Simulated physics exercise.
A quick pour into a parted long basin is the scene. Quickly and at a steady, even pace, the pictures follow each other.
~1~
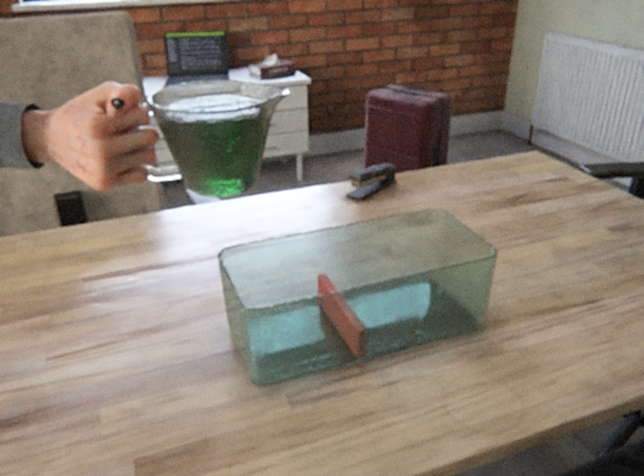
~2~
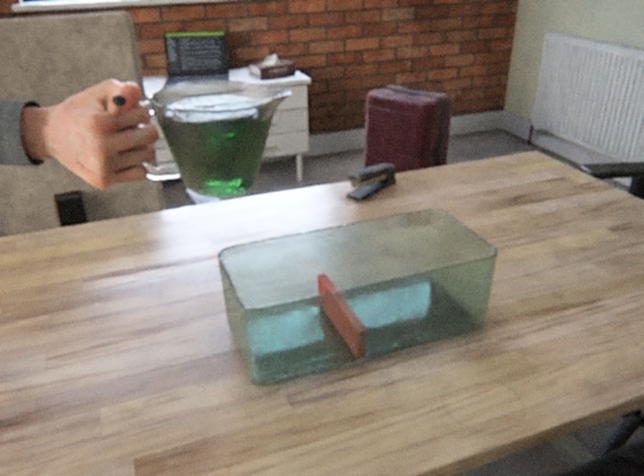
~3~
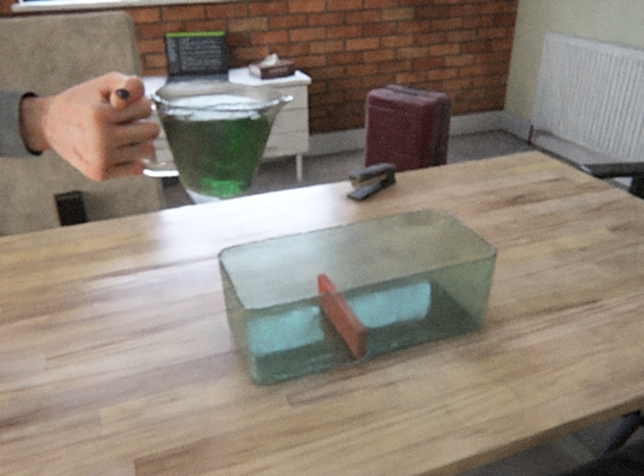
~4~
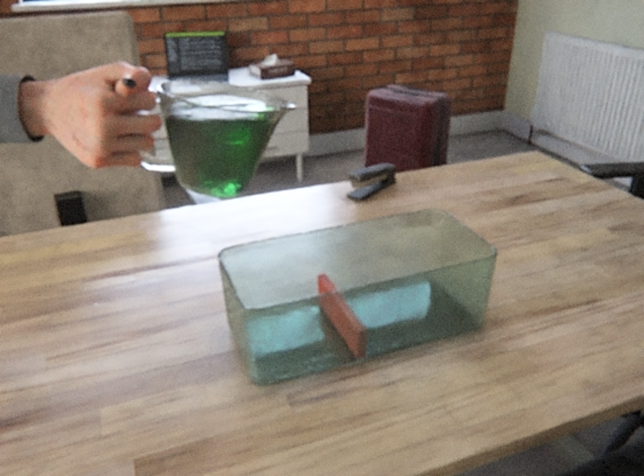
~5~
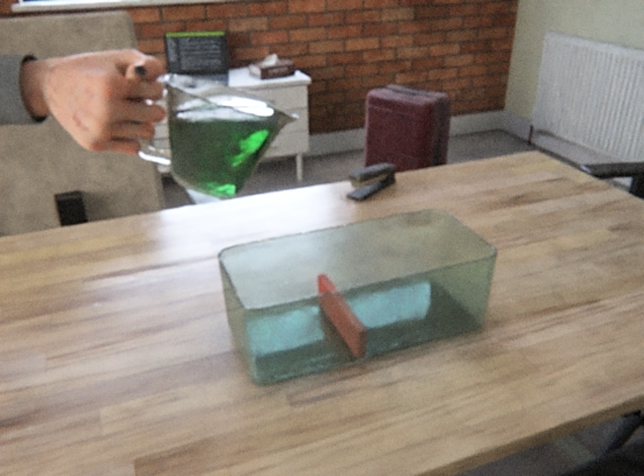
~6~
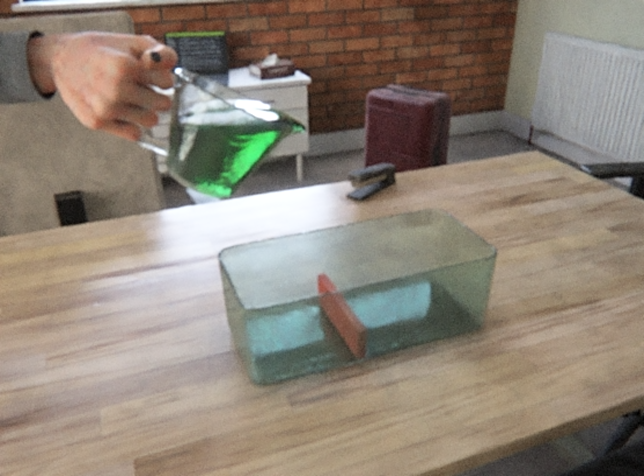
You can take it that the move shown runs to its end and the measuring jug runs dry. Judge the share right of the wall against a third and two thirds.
No lower than a third, no higher than two thirds.
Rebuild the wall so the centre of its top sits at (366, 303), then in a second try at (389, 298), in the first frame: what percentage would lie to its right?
Try 1: About 10 percent; try 2: About 15 percent.
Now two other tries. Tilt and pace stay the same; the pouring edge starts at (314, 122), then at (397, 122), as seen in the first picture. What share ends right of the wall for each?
It comes out at around 70 percent and then around 95 percent.
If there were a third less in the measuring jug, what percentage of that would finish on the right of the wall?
Estimated share: Around 15 %.
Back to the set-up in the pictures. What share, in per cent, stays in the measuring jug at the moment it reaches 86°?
40 per cent or so.
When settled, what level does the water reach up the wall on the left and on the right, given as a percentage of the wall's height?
On the left it is 40 per cent, on the right 20.
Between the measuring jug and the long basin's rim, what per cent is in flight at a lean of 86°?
Around 35 %.
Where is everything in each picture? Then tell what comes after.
The first frame shows tilt 0°; pouring edge (288, 89); surface from (157, 115) to (269, 103); the long basin's rim runs from (229, 280) to (469, 231); the wall's top is at (340, 300).
The second frame shows tilt 1°; pouring edge (289, 91); surface from (158, 113) to (269, 103).
The third frame shows tilt 5°; pouring edge (292, 96); surface from (160, 112) to (271, 105).
The fourth frame shows tilt 11°; pouring edge (295, 104); surface from (165, 112) to (276, 107).
The fifth frame shows tilt 20°; pouring edge (298, 115); surface from (170, 115) to (286, 109).
The sixth frame shows tilt 30°; pouring edge (300, 129); surface from (174, 121) to (292, 122); 3 per cent is over the edge.
A moment on, the tilt is 86° and 38 per cent is still to pour, 4 is left of the wall and 24 right of it.
Next, the tilt is 101° and 3 per cent is still to pour, 47 is left of the wall and 41 right of it.
Then the tilt is 101° and 0 per cent is still to pour, 55 is left of the wall and 42 right of it.
Later the tilt is 101° and 0 per cent is still to pour, 55 is left of the wall and 43 right of it.
Finally, 55 per cent lies left of the wall, 43 right of it and 2 outside.
